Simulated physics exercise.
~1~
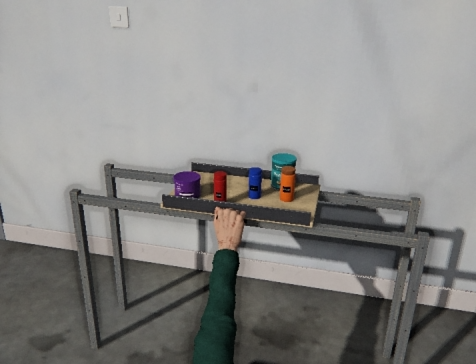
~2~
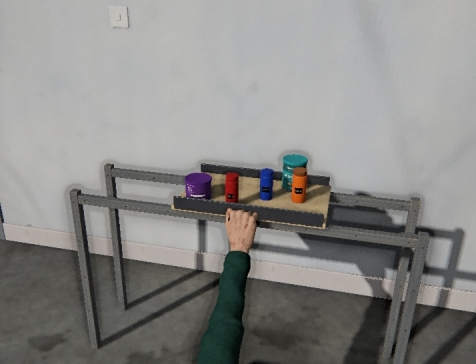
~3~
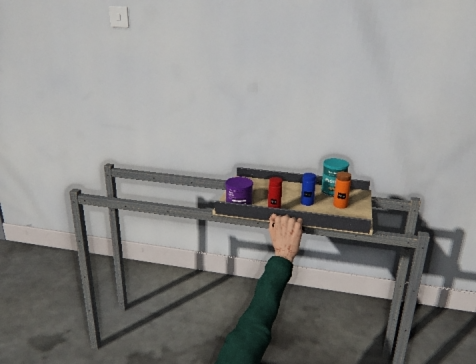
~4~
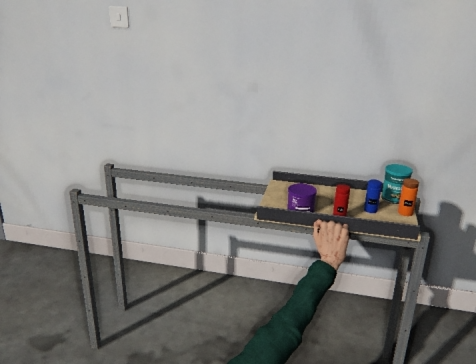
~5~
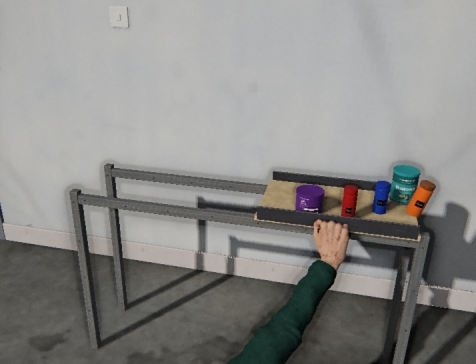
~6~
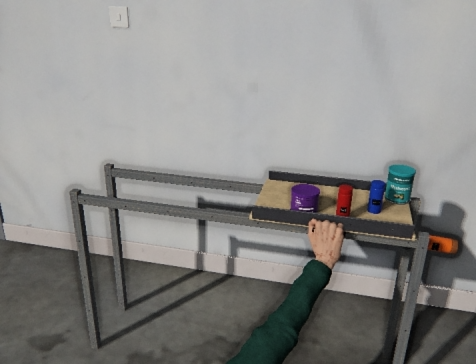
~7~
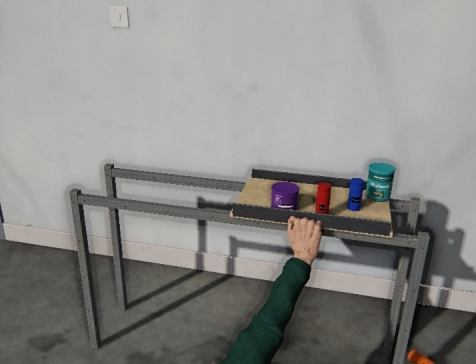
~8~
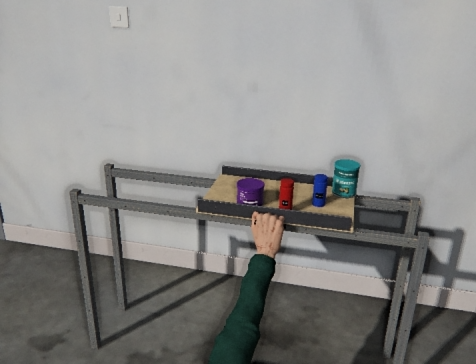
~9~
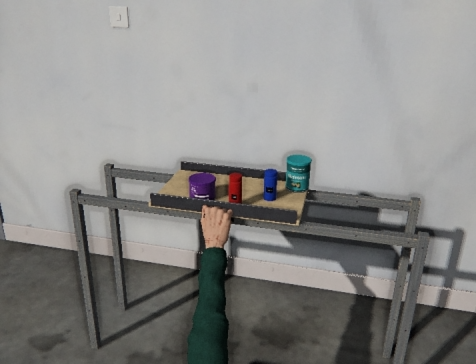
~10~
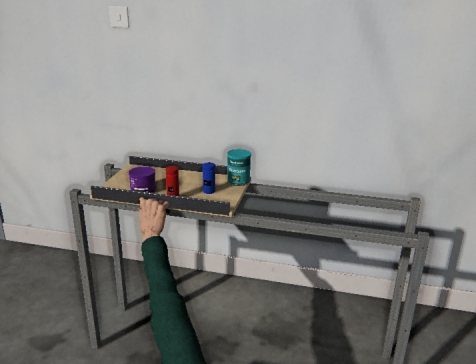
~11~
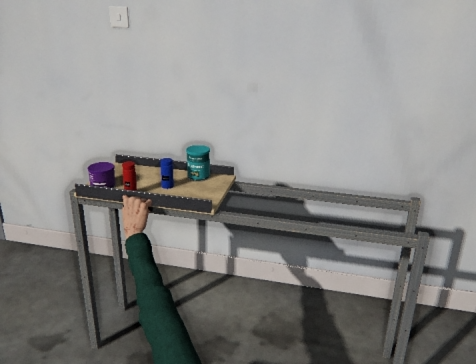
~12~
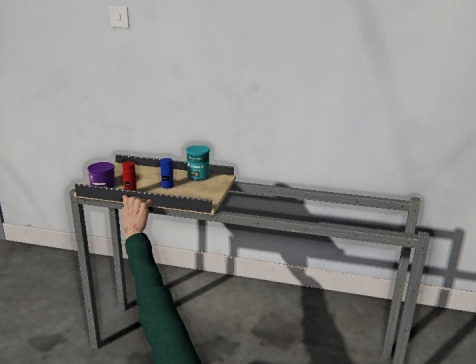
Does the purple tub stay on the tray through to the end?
Yes, the purple tub stays on the tray. It is still aboard when the tray comes to rest at the left end of the rail frame.
